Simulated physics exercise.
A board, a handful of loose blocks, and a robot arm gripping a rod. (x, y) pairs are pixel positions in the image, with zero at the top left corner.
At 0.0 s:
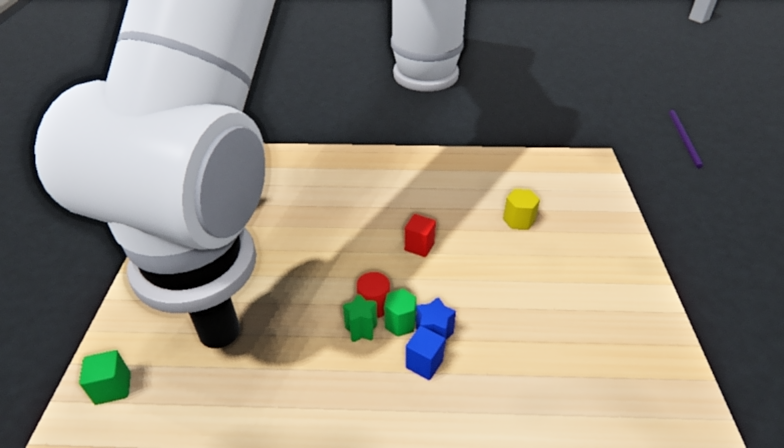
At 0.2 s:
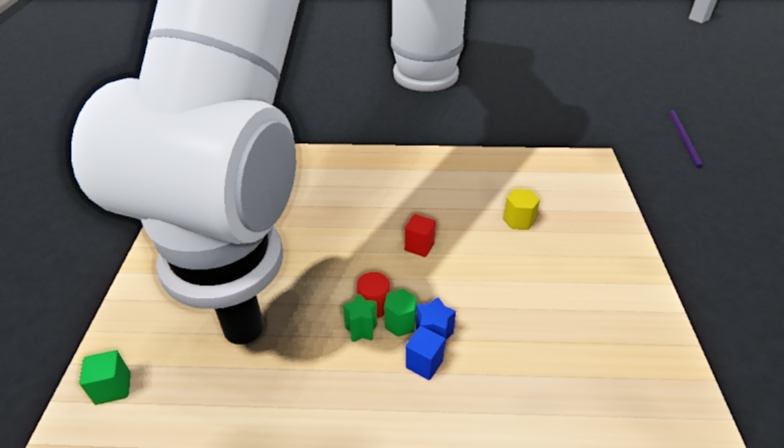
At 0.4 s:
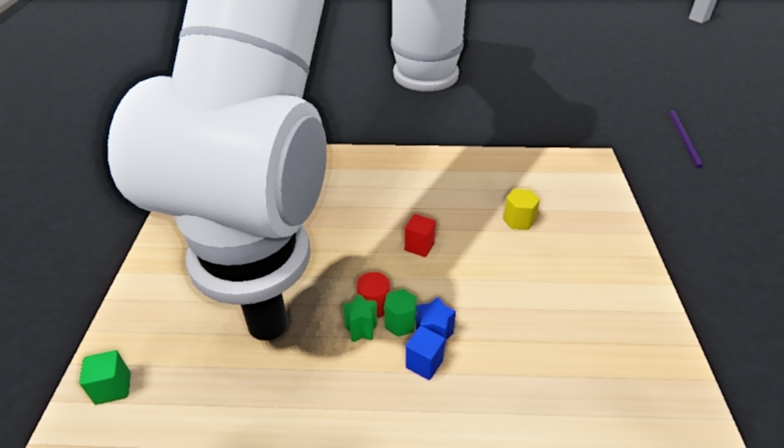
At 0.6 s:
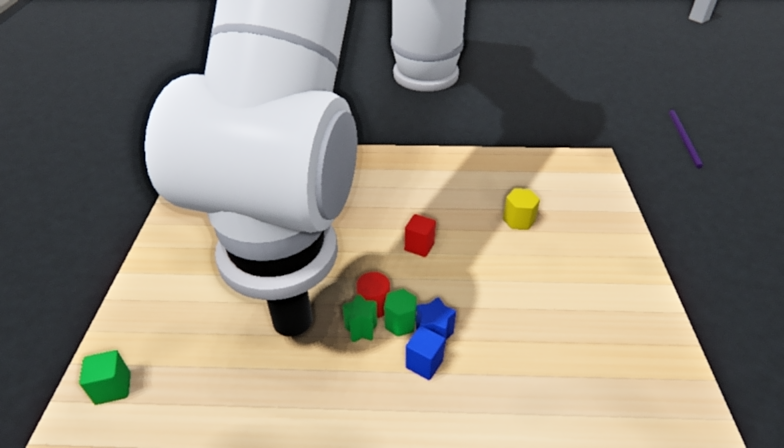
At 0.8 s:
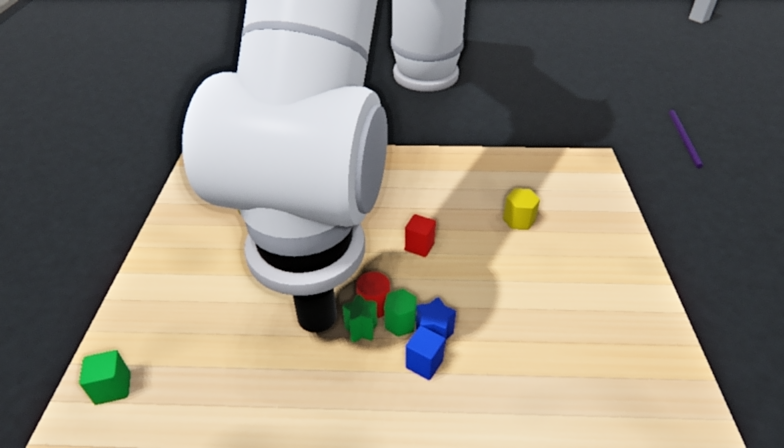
A robot arm slides its black rod rightward across the wooden board toward clustered colored blocks.
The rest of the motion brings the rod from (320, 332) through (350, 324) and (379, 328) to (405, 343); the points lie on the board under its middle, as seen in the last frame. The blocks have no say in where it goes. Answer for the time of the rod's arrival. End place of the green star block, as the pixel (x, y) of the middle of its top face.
About (438, 329).
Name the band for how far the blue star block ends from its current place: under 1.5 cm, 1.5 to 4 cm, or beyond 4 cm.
It will fall in the top band, over 4 cm.
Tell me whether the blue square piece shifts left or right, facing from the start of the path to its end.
It goes toward the right-hand side.
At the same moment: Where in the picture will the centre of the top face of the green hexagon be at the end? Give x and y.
The centre of its top face lies at (464, 315).
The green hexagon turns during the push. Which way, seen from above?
If we look at it from overhead, the green hexagon pivots counter-clockwise.
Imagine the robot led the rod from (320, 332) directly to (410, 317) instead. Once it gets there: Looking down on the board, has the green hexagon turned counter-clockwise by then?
Yes - that is the case.
On the path given first. Halfway along, rod at (364, 309); green star block at (394, 310), turned 45° clockwise; red circular block at (386, 279); green hexagon at (423, 304), turned 45° anticlockwise; blue star block at (454, 310), turned 25° clockwise.
At the end, rod at (405, 328); green star block at (438, 329), turned 45° clockwise; red circular block at (393, 281); green hexagon at (464, 315), turned 75° anticlockwise; blue square piece at (446, 358), turned 30° clockwise; blue star block at (495, 310).
